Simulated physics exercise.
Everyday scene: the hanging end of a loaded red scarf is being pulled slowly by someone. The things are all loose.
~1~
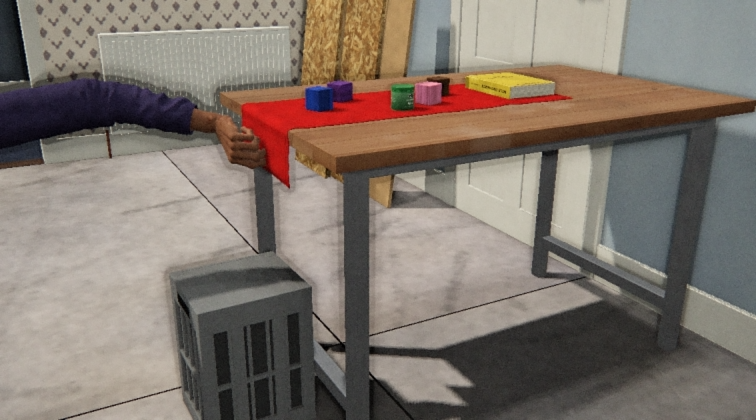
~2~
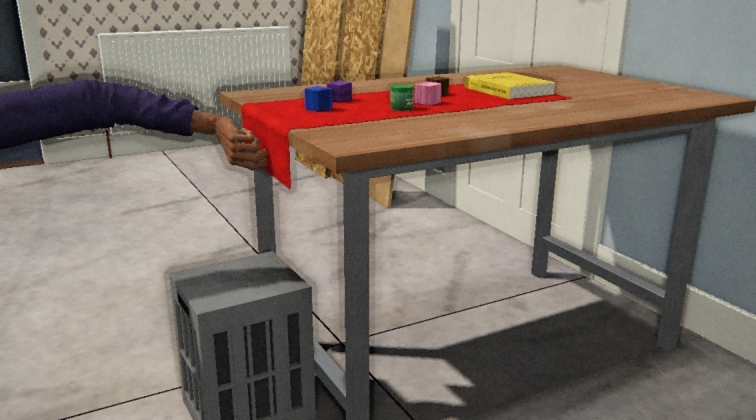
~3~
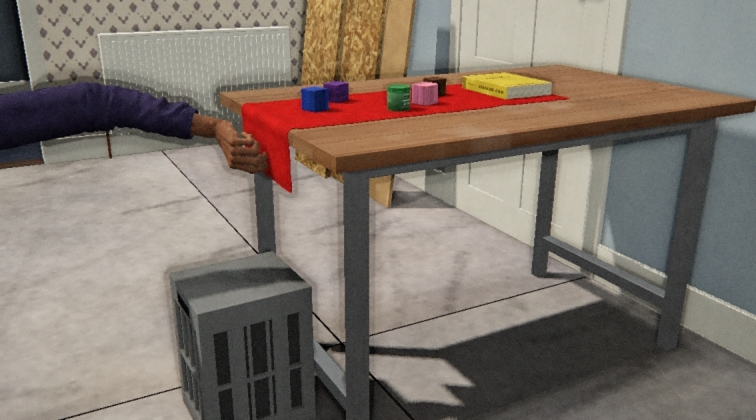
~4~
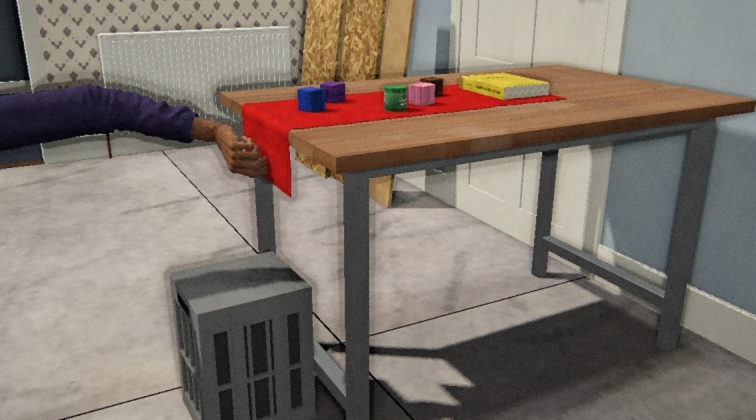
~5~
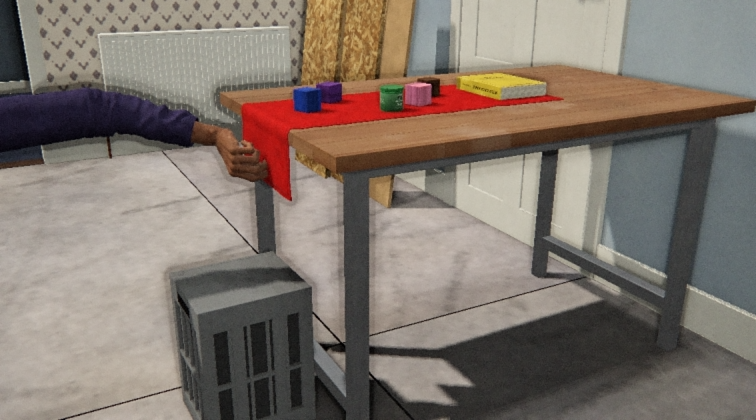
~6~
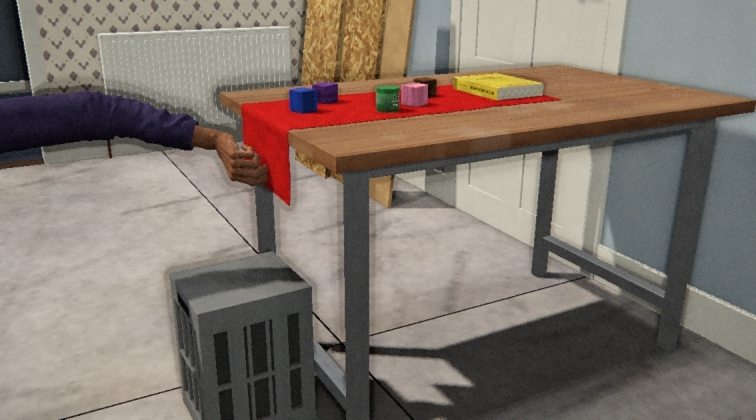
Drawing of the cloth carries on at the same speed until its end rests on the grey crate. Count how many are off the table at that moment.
The count of things that fall is two.
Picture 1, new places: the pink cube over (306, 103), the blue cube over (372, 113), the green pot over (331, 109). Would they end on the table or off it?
Pink cube - leaves the top, blue cube - leaves the top, green pot - leaves the top.
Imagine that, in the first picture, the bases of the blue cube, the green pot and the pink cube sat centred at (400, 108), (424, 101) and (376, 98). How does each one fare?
Looking at each one, the blue cube remains in position, the green pot remains in position and the pink cube remains in position.
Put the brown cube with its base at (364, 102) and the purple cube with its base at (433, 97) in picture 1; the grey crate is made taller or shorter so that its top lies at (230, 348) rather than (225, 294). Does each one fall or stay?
The brown cube does not stay aboard, and the purple cube stays aboard.
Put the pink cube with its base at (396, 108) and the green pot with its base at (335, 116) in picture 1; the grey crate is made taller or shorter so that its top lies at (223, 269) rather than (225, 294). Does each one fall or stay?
Observed: Pink cube remains seated; green pot departs.
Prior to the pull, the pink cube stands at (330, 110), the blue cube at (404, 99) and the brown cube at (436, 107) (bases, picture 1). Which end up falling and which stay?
Looks like the pink cube ends up down, the blue cube hangs in there, and the brown cube hangs in there.
Early on, hem near (267, 235); blue cube gone.
Midway, hem on the crate; blue cube and purple cube gone.
Finally, hem on the crate; blue cube and purple cube gone. It carries off two.
